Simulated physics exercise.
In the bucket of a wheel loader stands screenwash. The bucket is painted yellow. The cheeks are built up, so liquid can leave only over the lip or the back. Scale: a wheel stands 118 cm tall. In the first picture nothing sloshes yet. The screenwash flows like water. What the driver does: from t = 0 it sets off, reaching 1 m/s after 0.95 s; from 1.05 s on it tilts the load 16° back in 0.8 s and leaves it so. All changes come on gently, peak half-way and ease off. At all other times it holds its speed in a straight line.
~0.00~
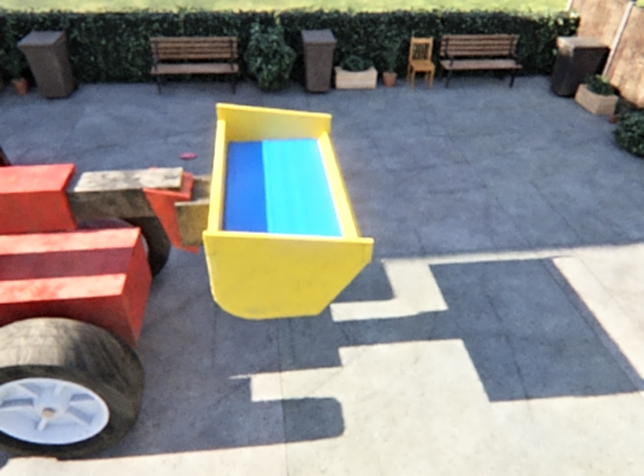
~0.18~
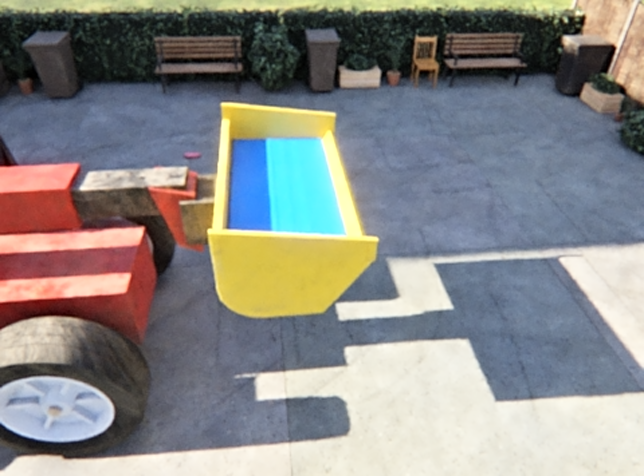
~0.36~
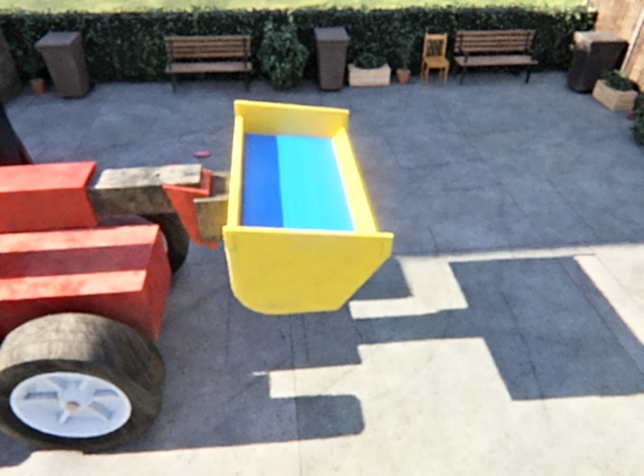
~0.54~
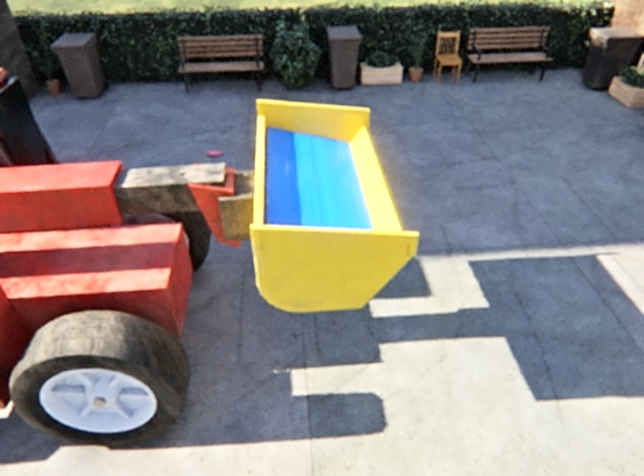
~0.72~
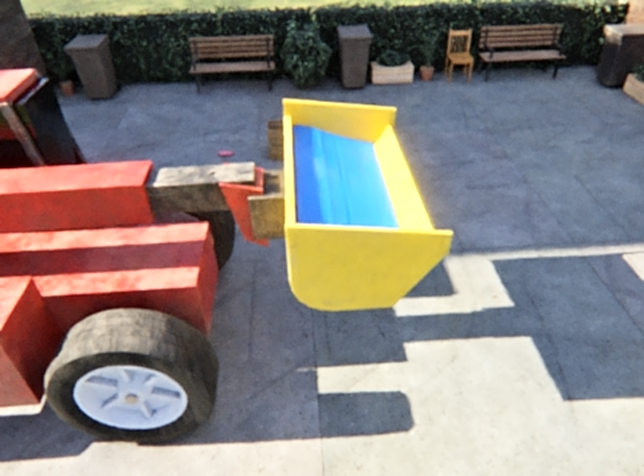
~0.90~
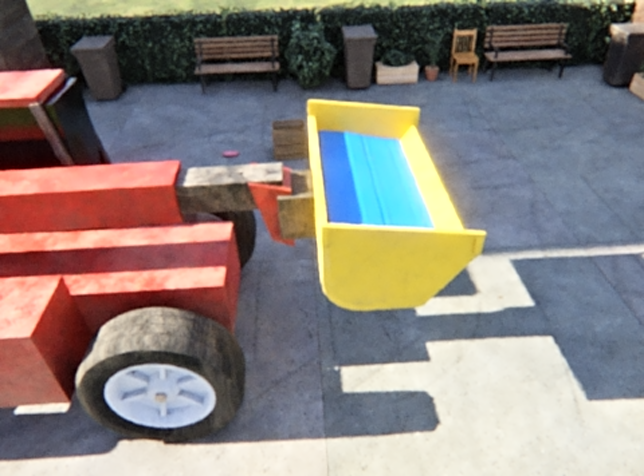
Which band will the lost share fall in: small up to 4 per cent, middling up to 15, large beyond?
A middling spill.
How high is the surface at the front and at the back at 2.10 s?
Front 20 cm, back 52 cm.
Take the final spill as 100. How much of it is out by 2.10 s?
Some 60 per cent by then.
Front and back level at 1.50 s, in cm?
About 34 cm in front and 32 cm behind.
Then, 1.50 s in, the bucket is at 10° back, the surface stands 34 cm on the front, 33 cm on the back; the loss stands at 2 per cent, over the front.
Then, 2.10 s in, the bucket is at 16° back, the surface stands 20 cm on the front, 53 cm on the back; the loss stands at 4 per cent, over the front and the back.
Then, 2.65 s in, the bucket is at 16° back, the surface stands 33 cm on the front, 33 cm on the back; the loss stands at 4 per cent, over the back and the front.
Then, 4.74 s in, the loss stands at 7 per cent, mostly over the back, some over the front, 31 of 433 litres.
